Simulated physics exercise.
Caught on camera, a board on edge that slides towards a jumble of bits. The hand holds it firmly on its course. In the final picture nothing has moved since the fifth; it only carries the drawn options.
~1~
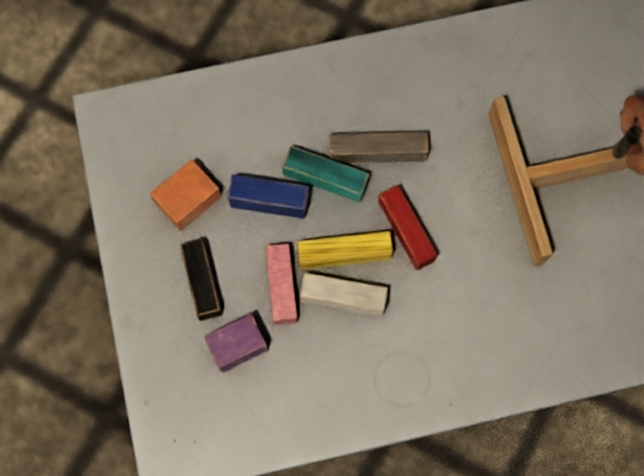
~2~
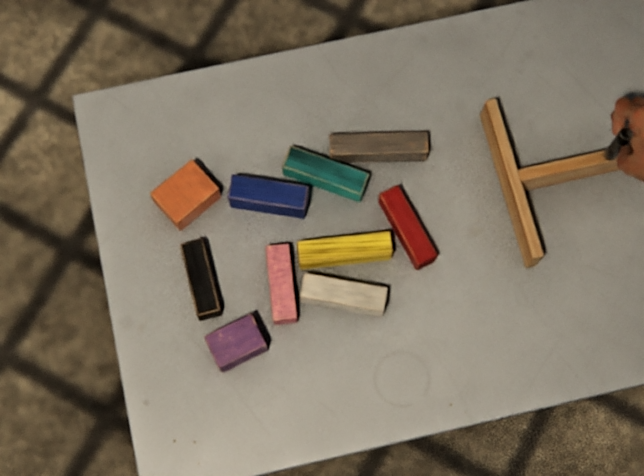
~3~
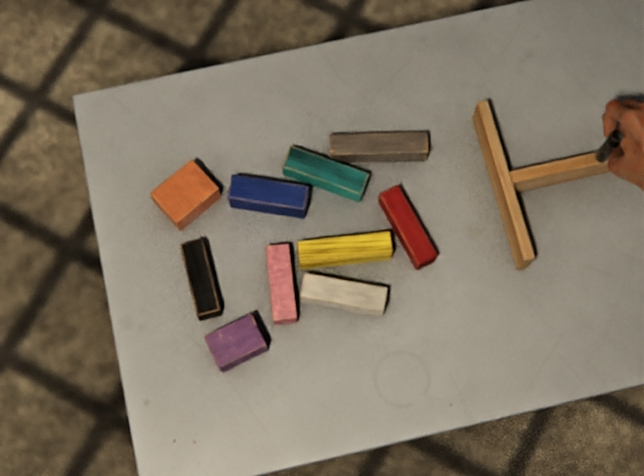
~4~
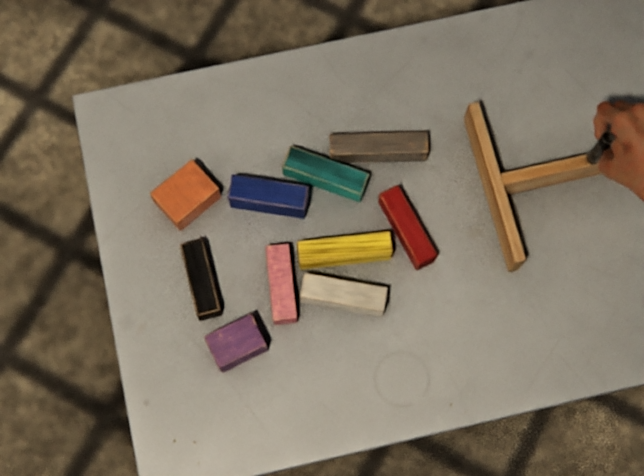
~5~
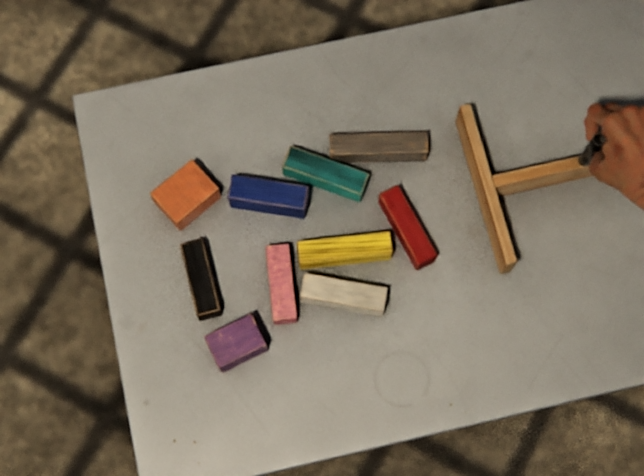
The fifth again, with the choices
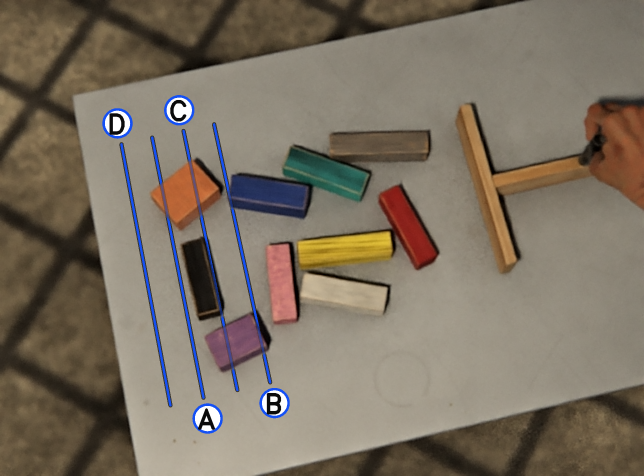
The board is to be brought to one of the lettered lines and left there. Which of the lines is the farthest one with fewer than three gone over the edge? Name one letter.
A is the last line within the limit.
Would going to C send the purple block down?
No.
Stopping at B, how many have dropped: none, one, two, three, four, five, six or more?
The count is none.
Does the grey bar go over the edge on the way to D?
No.
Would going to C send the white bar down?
No.
On the marked copy, A at (177, 263); B at (241, 248); C at (209, 255); D at (145, 270).
Taking A. A third of the way, board (377, 206); grey bar (306, 141); turquoise stick (313, 172).
Two thirds of the way, board (267, 231); orange block (150, 210); black stick (170, 292).
When it is over, board (177, 251); orange block over the edge; black stick over the edge; two fallen.
As for the rest, B is within the limit but short; C is within the limit but short; D drops four.
